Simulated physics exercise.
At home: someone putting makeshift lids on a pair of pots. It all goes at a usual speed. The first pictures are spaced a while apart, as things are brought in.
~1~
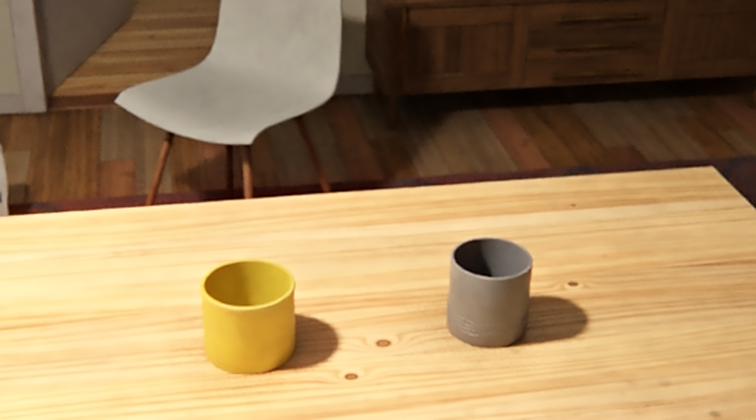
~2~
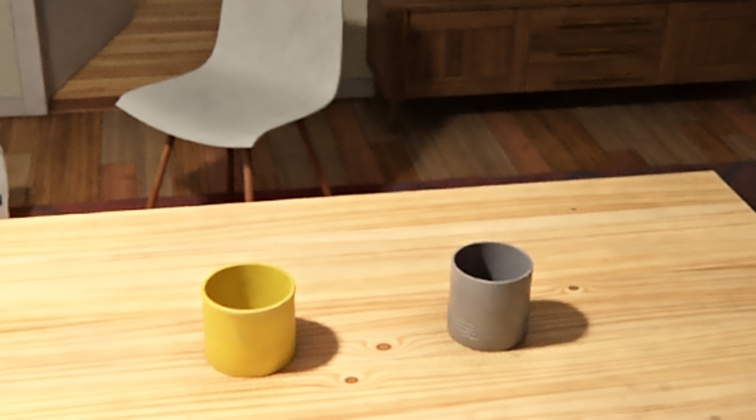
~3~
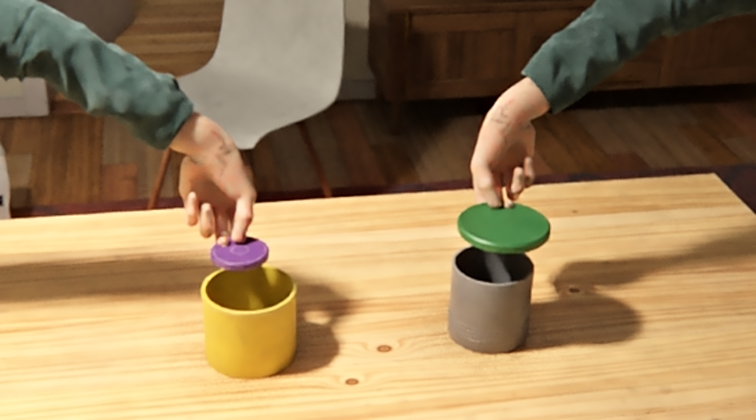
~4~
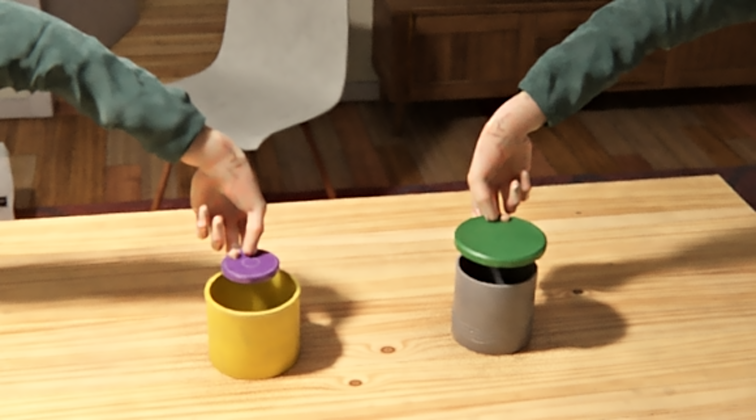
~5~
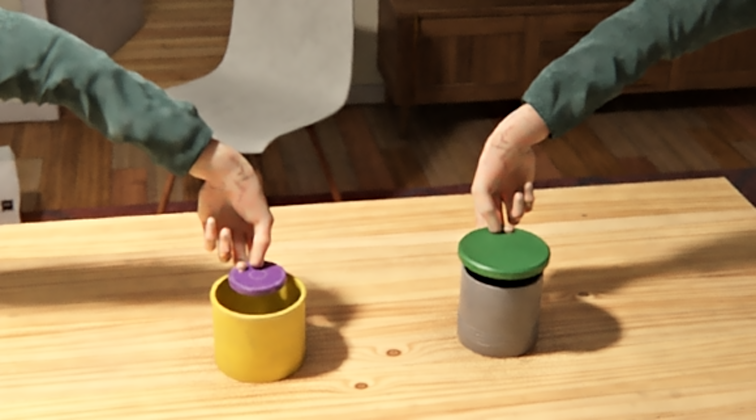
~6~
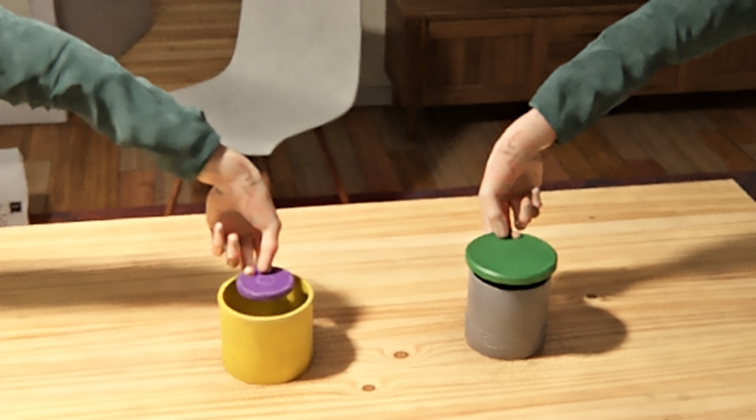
Two hands in green sleeves reached in over a yellow pot and a gray one on a wooden table, then lowered a small purple lid into the yellow pot's opening and a wide green lid onto the gray.
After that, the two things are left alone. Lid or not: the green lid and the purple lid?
So the green lid sits across the top, and as for the purple lid, it disappears inside.
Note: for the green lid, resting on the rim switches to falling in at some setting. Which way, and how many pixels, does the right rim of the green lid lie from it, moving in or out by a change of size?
About 8 pixels, leftward.
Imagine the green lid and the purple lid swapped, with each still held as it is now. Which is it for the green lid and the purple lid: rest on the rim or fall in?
For the green lid, it perches on top; for the purple lid, it drops in.
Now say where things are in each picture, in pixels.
The first frame shows left beaker (249, 316).
The second frame shows right cup (489, 296).
The third frame shows still on the way; green lid (504, 227); left beaker (250, 320).
The fourth frame shows still on the way; purple lid (251, 266); right cup (494, 299).
The fifth frame shows still on the way; green lid (504, 252); left beaker (260, 325).
The sixth frame shows in place, still held; green lid (511, 257); purple lid (266, 283); right cup (507, 304).
Then, 0.10 s on from there, green lid moving near (511, 265); purple lid displaced a little near (266, 295).
Then, 0.18 s on from there, green lid sitting on the rim near (511, 265); purple lid on its way down near (268, 345).
In the end, the green lid works as a lid, near (511, 265); the purple lid slips past the rim, near (268, 352).
